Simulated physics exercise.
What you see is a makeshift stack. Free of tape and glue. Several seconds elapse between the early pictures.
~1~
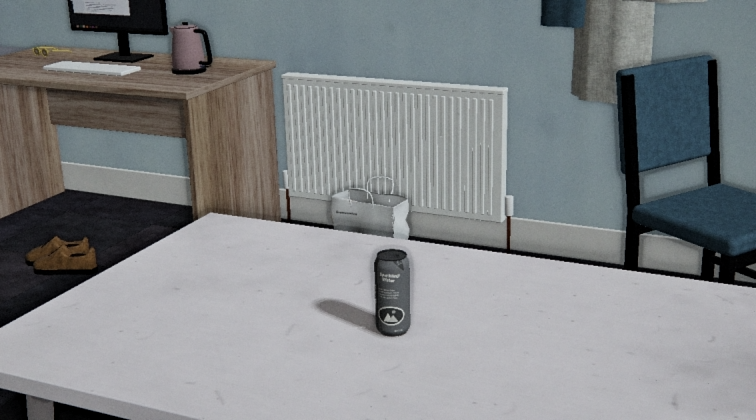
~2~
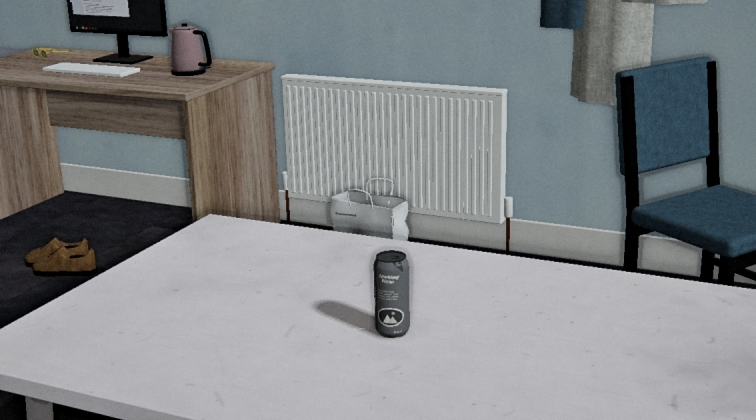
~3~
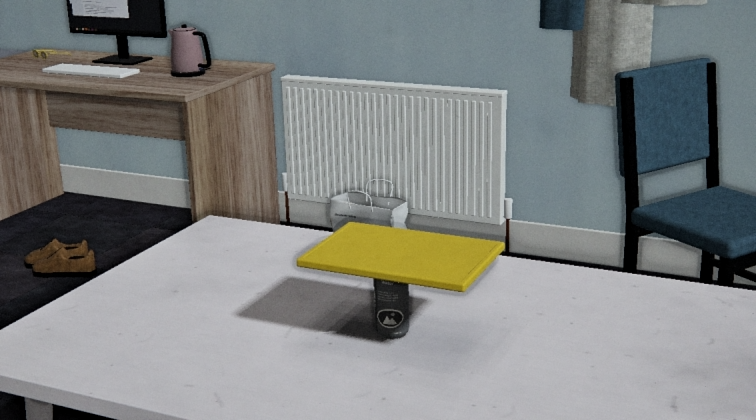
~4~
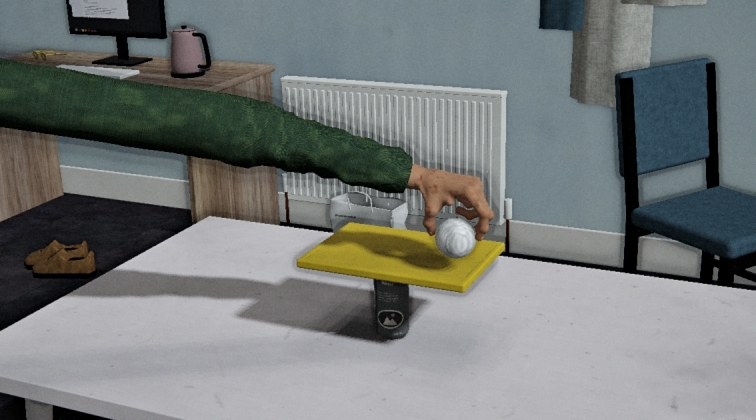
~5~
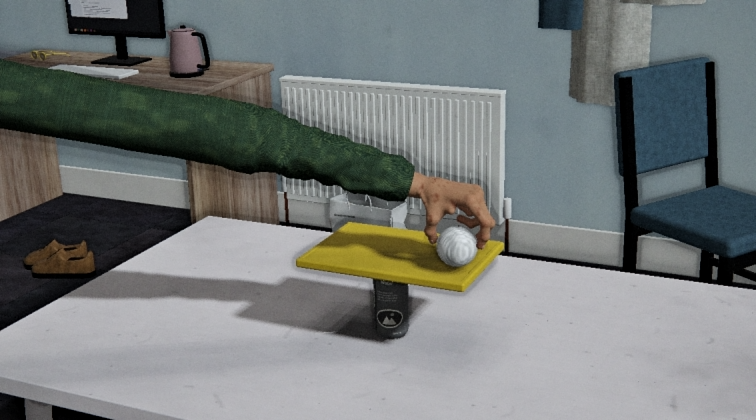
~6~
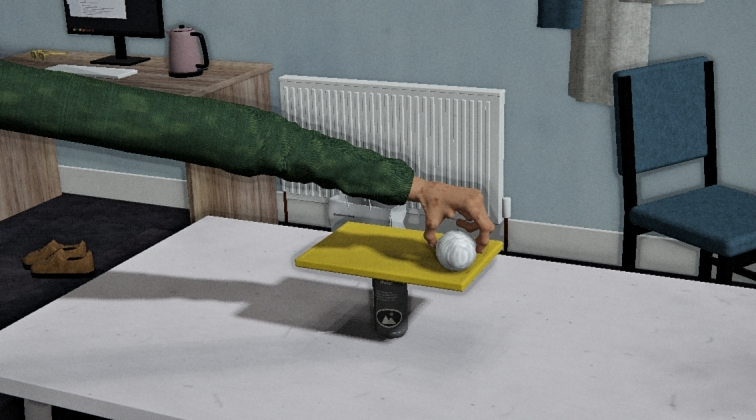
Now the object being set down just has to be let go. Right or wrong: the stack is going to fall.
Right, it falls.
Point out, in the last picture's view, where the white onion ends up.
The object finishes somewhere near (512, 356).
Then, 0.40 s on from there, white onion now fallen; yellow lid turned 55° from how it was put.
Then, 0.50 s on from there, yellow lid turned 65° from how it was put.
Then, 0.90 s on from there, yellow lid now fallen.
In the end, fallen, yellow lid and white onion; grey can unmoved. At the end, from the last picture's camera, white onion near (513, 356). The stack gives way.
